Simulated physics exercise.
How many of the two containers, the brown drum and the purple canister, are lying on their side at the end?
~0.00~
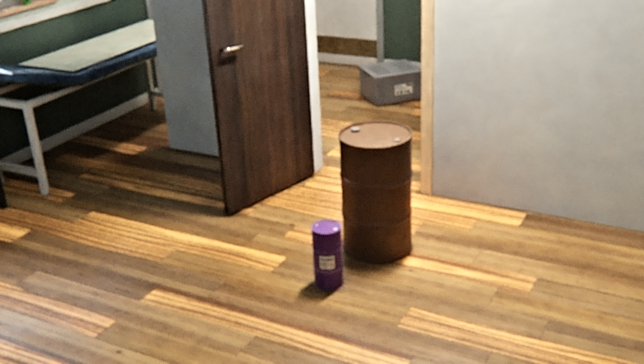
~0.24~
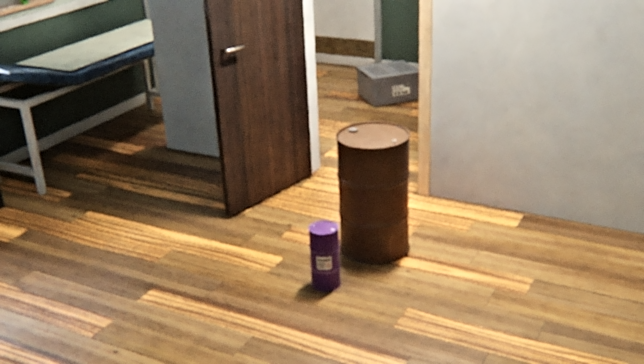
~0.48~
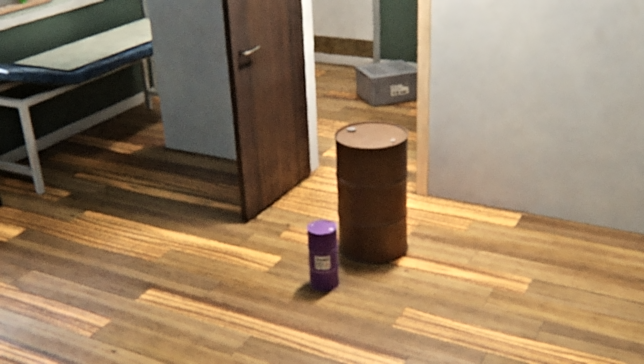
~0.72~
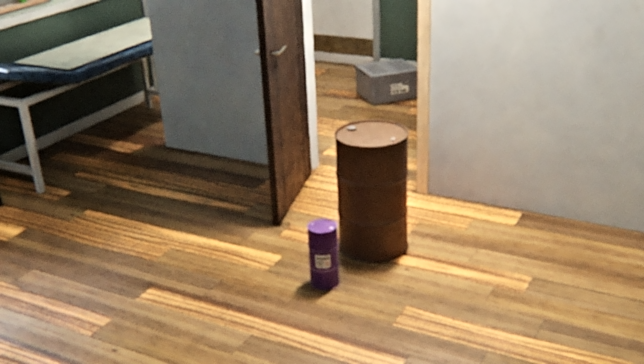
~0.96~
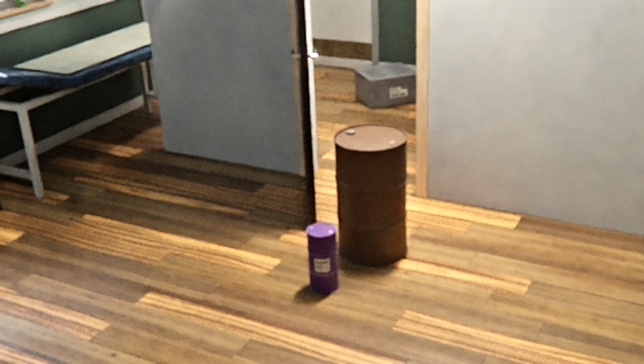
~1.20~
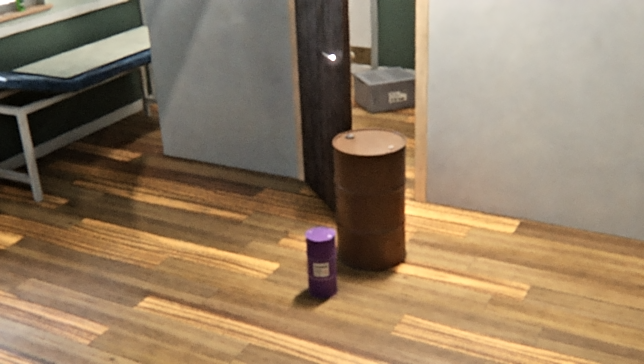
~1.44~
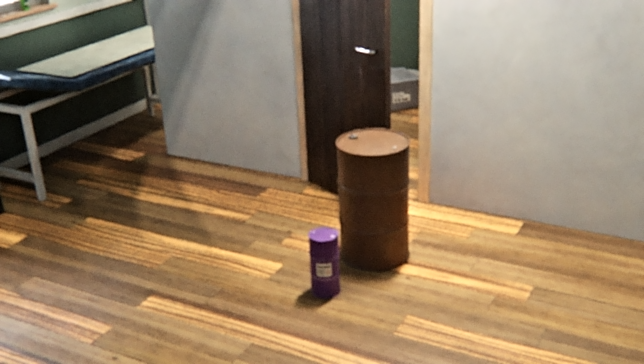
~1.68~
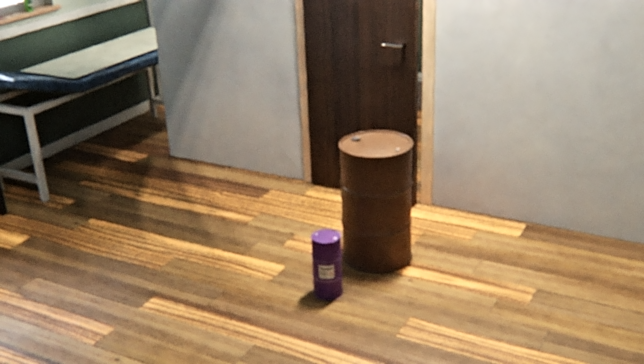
None of them are lying down. The brown drum and the purple canister are both still upright at the end.
